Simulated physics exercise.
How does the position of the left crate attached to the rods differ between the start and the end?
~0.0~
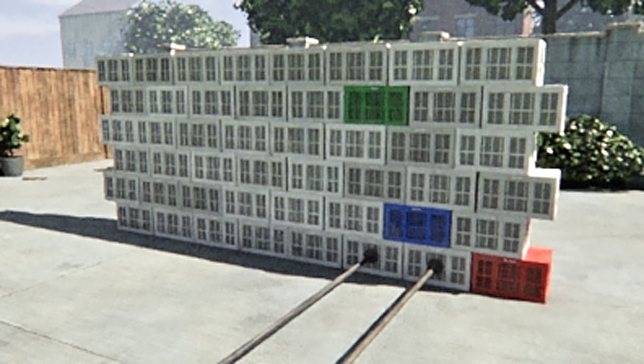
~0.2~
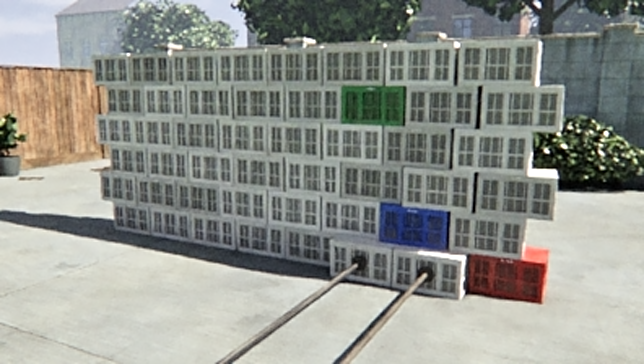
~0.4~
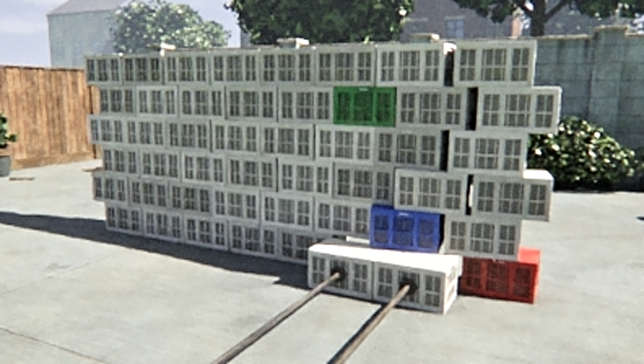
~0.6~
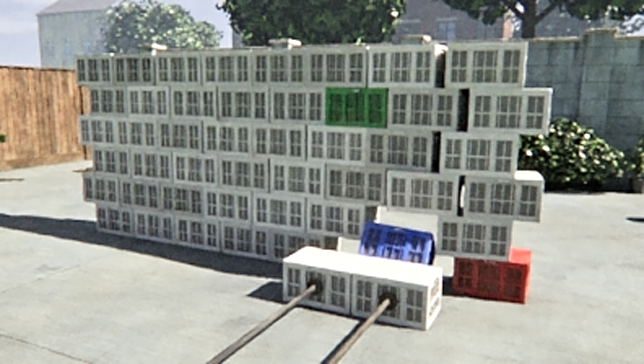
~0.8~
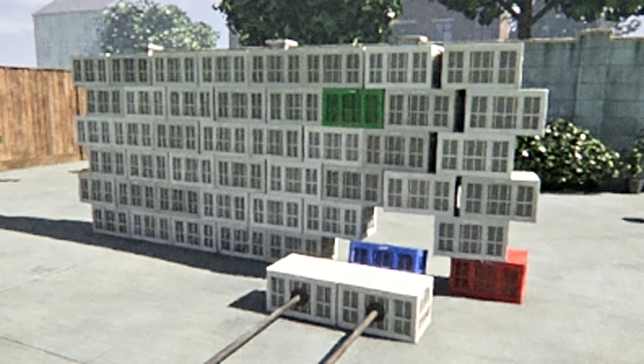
At the start it sits in the bottom row of the wall. By the end it is out on the open ground in front, farther left and lower in view.
